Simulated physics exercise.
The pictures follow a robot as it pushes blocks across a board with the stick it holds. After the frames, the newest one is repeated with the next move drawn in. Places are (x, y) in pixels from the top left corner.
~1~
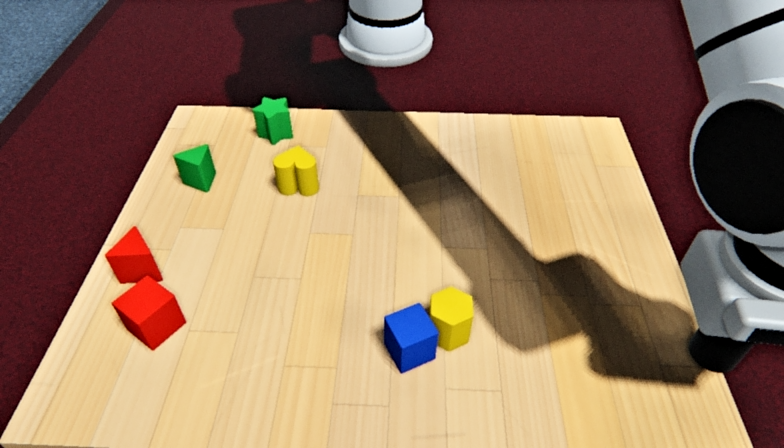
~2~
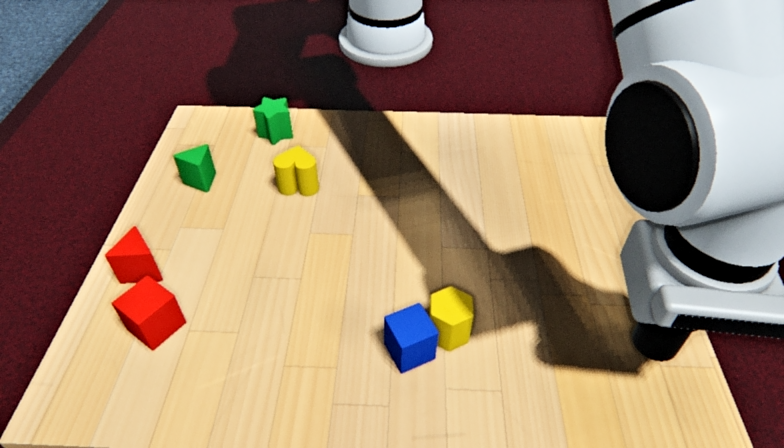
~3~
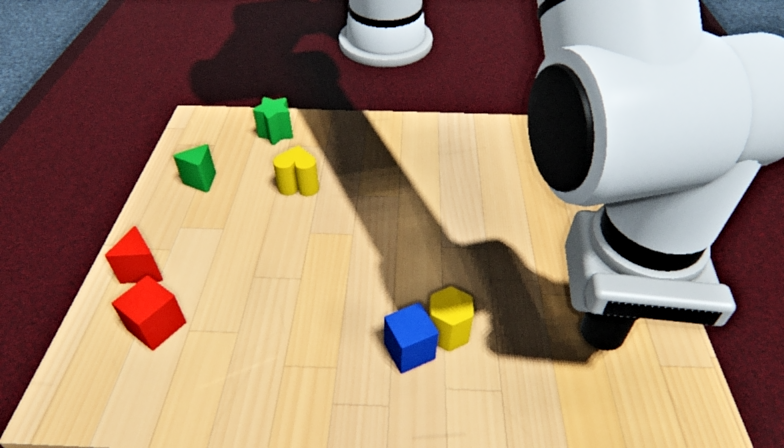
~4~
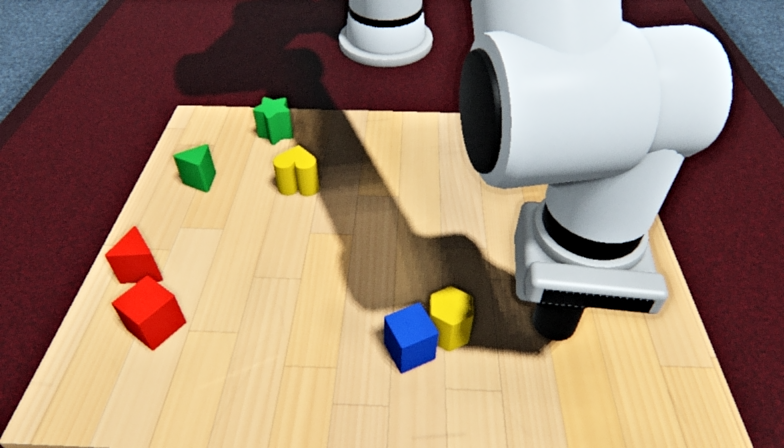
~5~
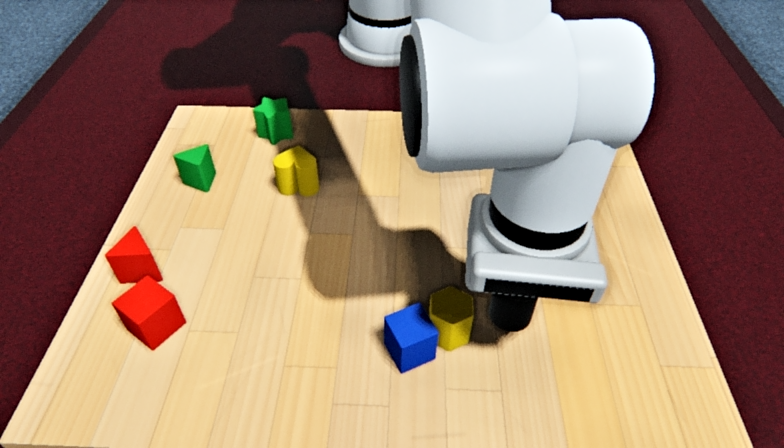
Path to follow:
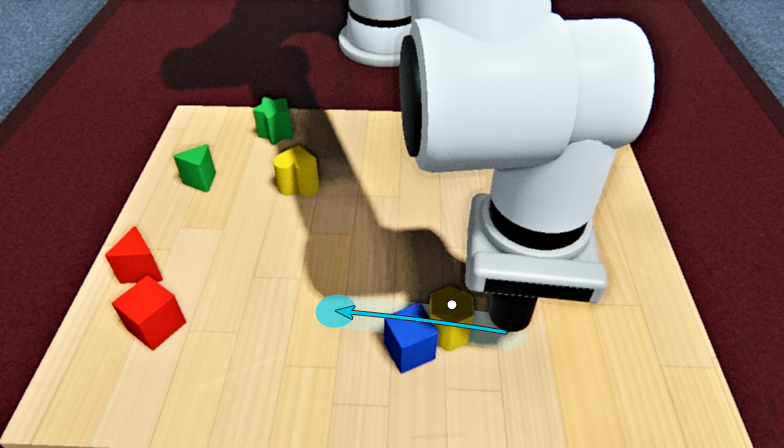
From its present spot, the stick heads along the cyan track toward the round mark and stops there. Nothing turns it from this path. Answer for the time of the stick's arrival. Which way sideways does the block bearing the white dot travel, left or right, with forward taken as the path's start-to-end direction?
With start-to-end as forward, it shifts left.
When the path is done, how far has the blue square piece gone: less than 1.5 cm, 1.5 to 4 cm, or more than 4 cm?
Covers 1.5 to 4 cm.
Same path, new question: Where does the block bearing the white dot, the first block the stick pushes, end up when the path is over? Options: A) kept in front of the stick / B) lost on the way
A.
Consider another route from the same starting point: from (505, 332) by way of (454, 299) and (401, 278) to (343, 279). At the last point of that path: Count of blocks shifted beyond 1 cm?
The result: One block.
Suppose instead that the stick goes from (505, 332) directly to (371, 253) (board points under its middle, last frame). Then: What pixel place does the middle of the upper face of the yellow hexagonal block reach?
At roughly (424, 294).
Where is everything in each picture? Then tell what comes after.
The first picture shows stick's lower end at (712, 354); blue square piece at (411, 324); yellow hexagonal block at (452, 305).
The second picture shows stick at (654, 343); blocks still.
The third picture shows stick at (602, 333); blocks still.
The fourth picture shows stick at (554, 323); blocks still.
The fifth picture shows stick at (510, 315); blue square piece at (411, 324); yellow hexagonal block at (452, 305).
Drawn move, from (505, 332) to (336, 311); the dot is on the yellow hexagonal block.
On the path given first. One third of the way, stick at (448, 306); blue square piece at (384, 330), turned 45° anticlockwise; yellow hexagonal block at (408, 300).
Two thirds of the way, stick at (390, 299); blue square piece at (372, 335), turned 60° anticlockwise; yellow hexagonal block at (348, 298), turned 30° anticlockwise.
At the end, stick at (334, 293); blue square piece at (372, 335), turned 60° anticlockwise; yellow hexagonal block at (296, 304), turned 50° anticlockwise.
